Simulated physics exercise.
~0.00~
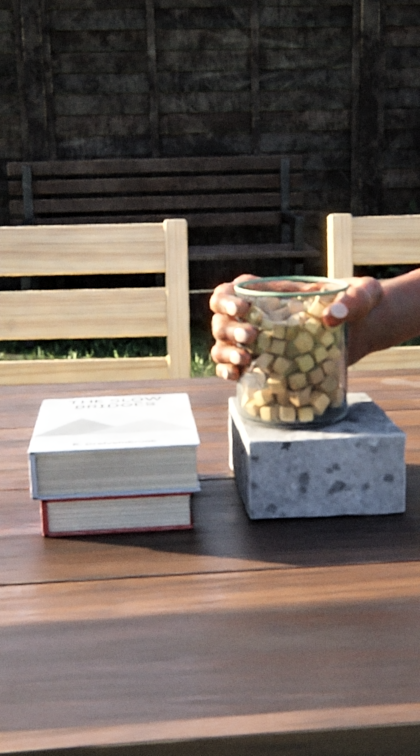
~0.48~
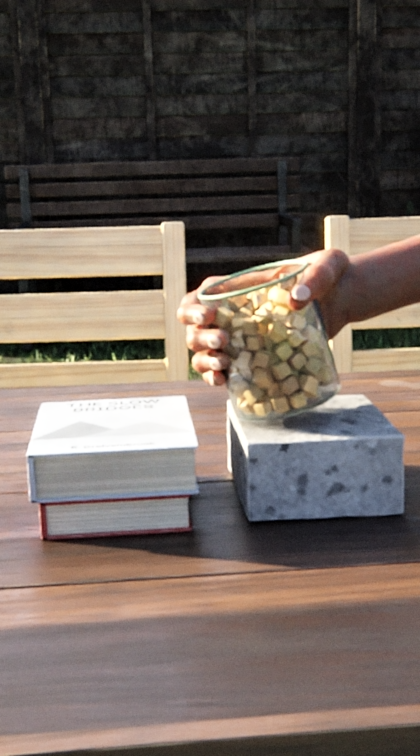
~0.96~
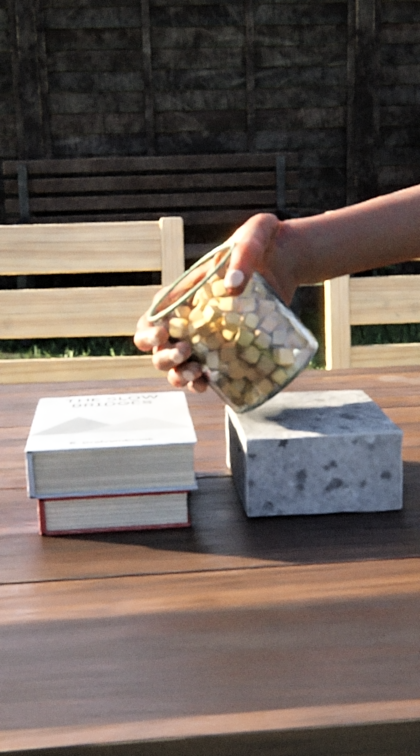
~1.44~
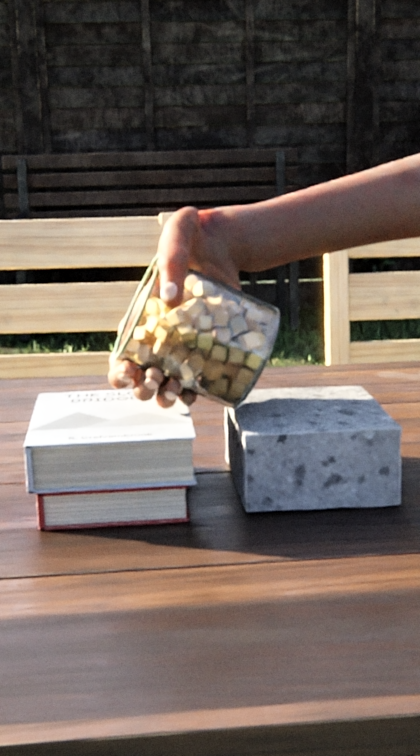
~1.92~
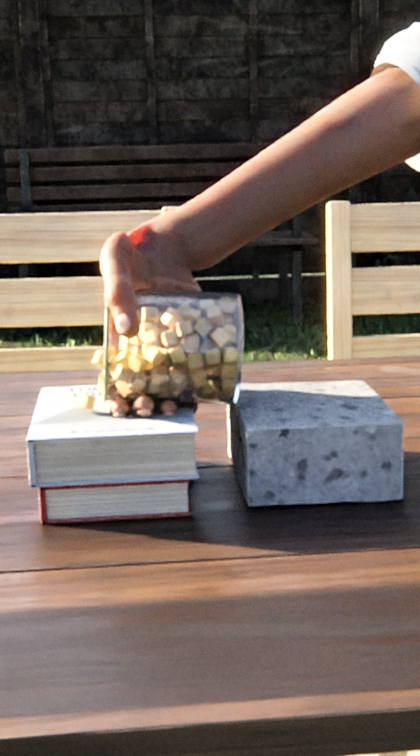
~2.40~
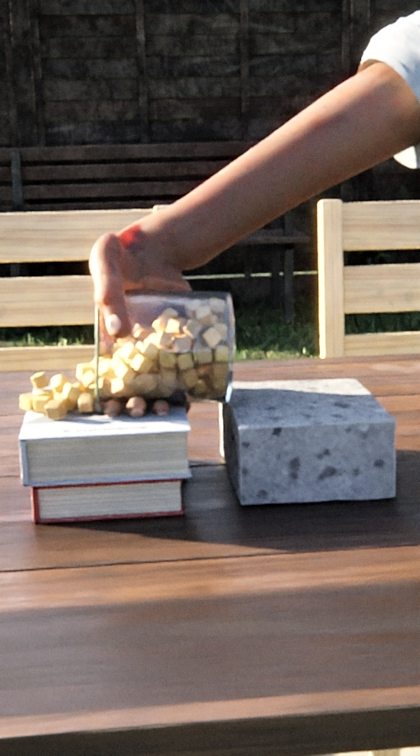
A clear glass jar partly filled with small pale yellow wooden cubes stands on a speckled grey stone block, held by a hand reaching in from the right. The slightly swaying view looks across a sunlit brown wooden table outdoors, with two stacked books on the left and pale chairs, a dark bench and a dark fence behind. The hand lifts the jar and tips it leftward, keeping the cubes inside as it leans further. It lowers the jar onto its side against the books. Finally, some cubes spill across the white top cover, while most remain inside the held jar.
